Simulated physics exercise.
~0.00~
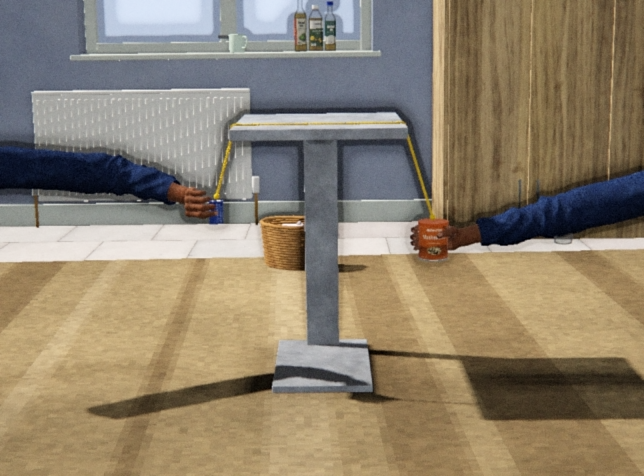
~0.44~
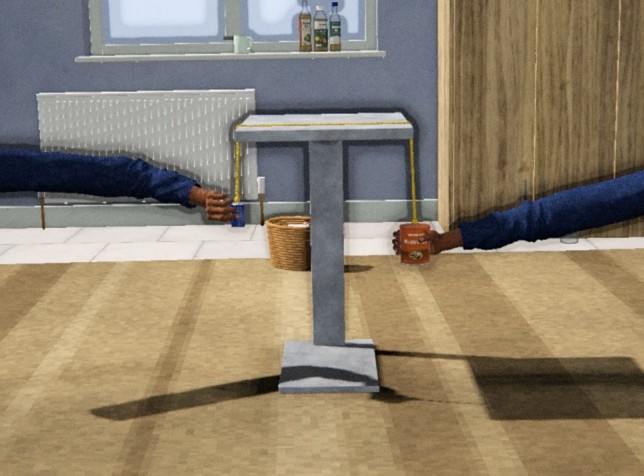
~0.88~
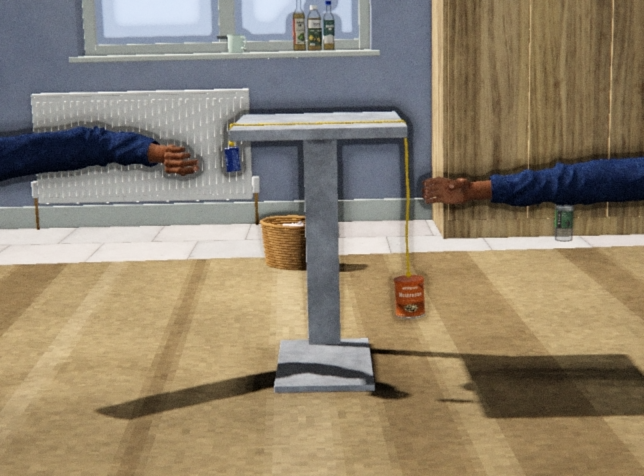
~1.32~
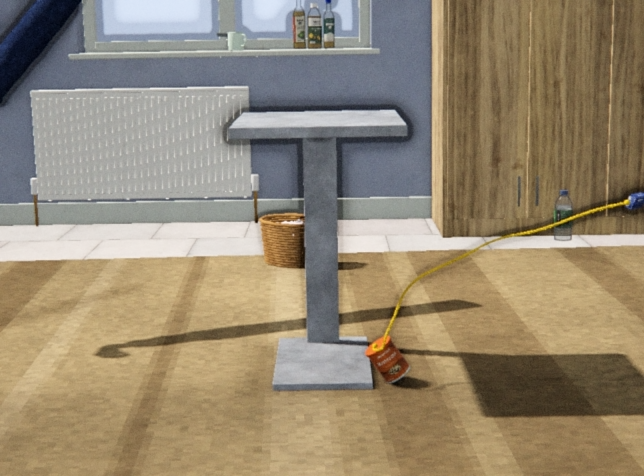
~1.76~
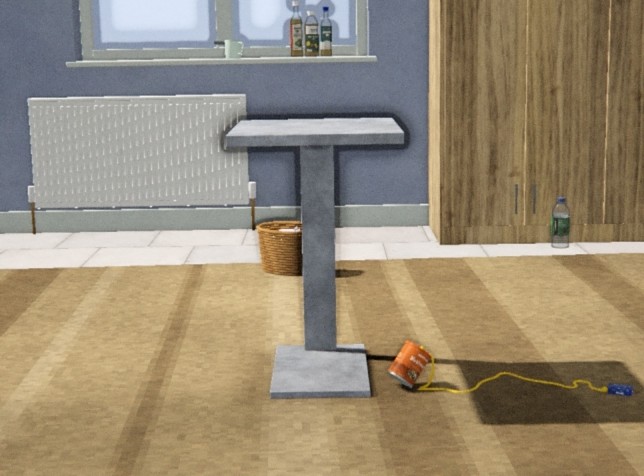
In a room, two hands release a tin and matchbox, which drop rightward off a table.
